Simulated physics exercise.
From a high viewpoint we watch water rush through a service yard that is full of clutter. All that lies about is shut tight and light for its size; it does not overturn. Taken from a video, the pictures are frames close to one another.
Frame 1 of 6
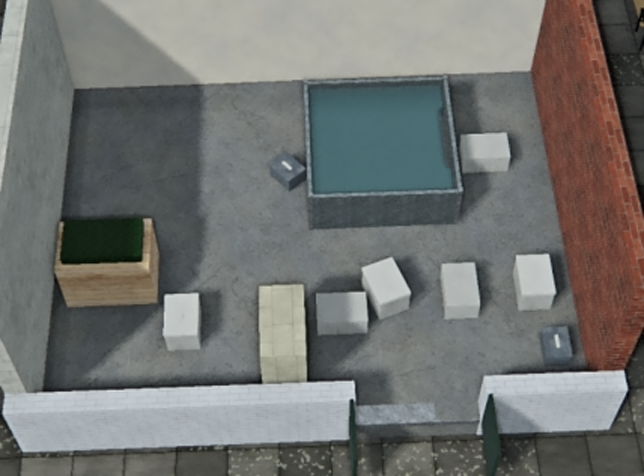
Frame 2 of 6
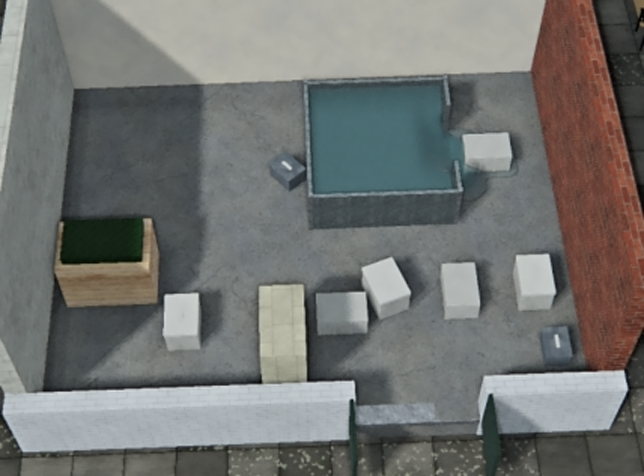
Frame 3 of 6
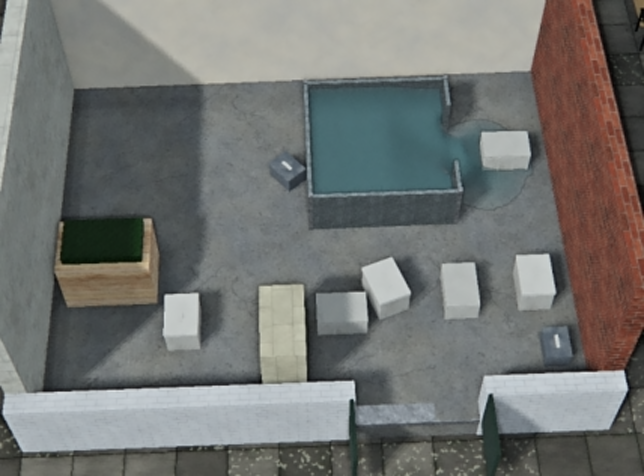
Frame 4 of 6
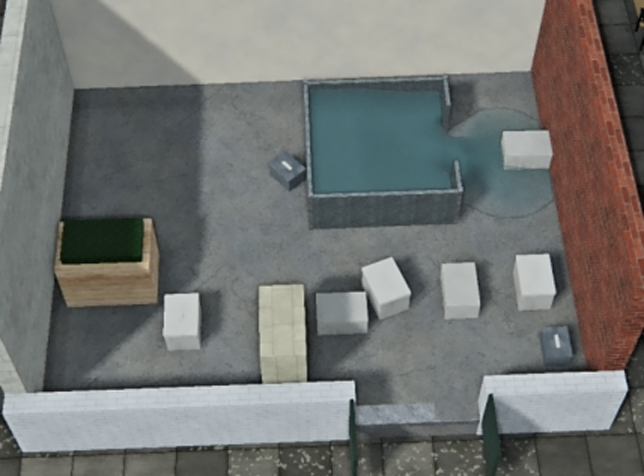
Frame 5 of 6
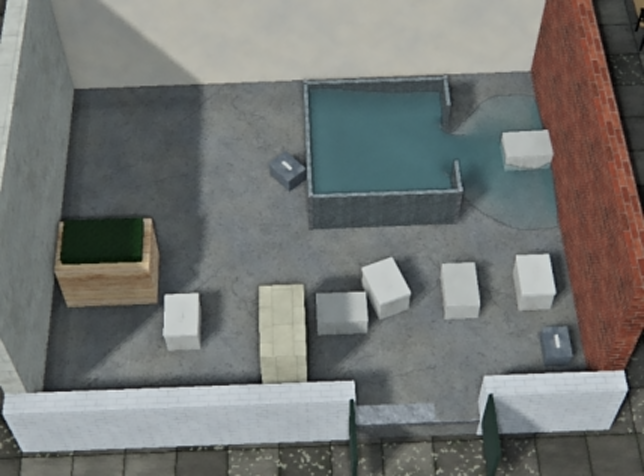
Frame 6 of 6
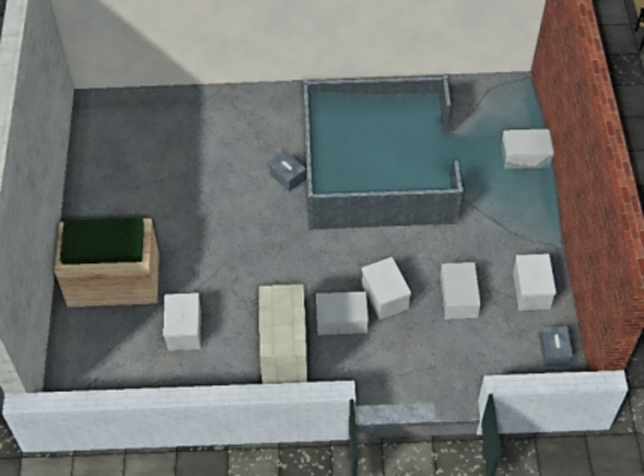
Cluttered walled service yard seen from above, water pouring from a breached tank, pushing one white crate right and spreading around it.
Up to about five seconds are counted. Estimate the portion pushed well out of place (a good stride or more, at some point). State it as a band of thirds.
It falls in the band from one to two thirds.
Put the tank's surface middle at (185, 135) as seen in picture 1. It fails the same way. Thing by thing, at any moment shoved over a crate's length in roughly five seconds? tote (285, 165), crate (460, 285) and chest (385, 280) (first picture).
Well, the first one got driven a long way, the second got driven a long way, and the third didn't get far.
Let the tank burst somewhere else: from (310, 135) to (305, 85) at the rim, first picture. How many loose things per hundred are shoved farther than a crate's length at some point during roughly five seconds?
Around 0 per cent.
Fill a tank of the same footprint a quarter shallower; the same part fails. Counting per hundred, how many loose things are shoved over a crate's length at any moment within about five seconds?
Roughly 40 %.
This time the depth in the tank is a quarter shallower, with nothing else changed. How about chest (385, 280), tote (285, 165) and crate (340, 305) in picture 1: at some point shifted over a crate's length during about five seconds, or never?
Going through them in turn, I'd say never got there, then never got there, then never got there.
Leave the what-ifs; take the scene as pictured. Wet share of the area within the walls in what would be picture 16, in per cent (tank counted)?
Close to 35 per cent, tank included.
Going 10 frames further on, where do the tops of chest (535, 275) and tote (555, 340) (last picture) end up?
Roughly (500, 327) and (548, 367).
A moment on, 1 of 8 are well off their spots; 1 afloat.
Next, 2 of 8 are well off their spots; 1 afloat.
Later, 3 of 8 are well off their spots; 1 afloat.
In the end, 3 of 8 are well off their spots, and 3 have been at some point; 2 afloat.
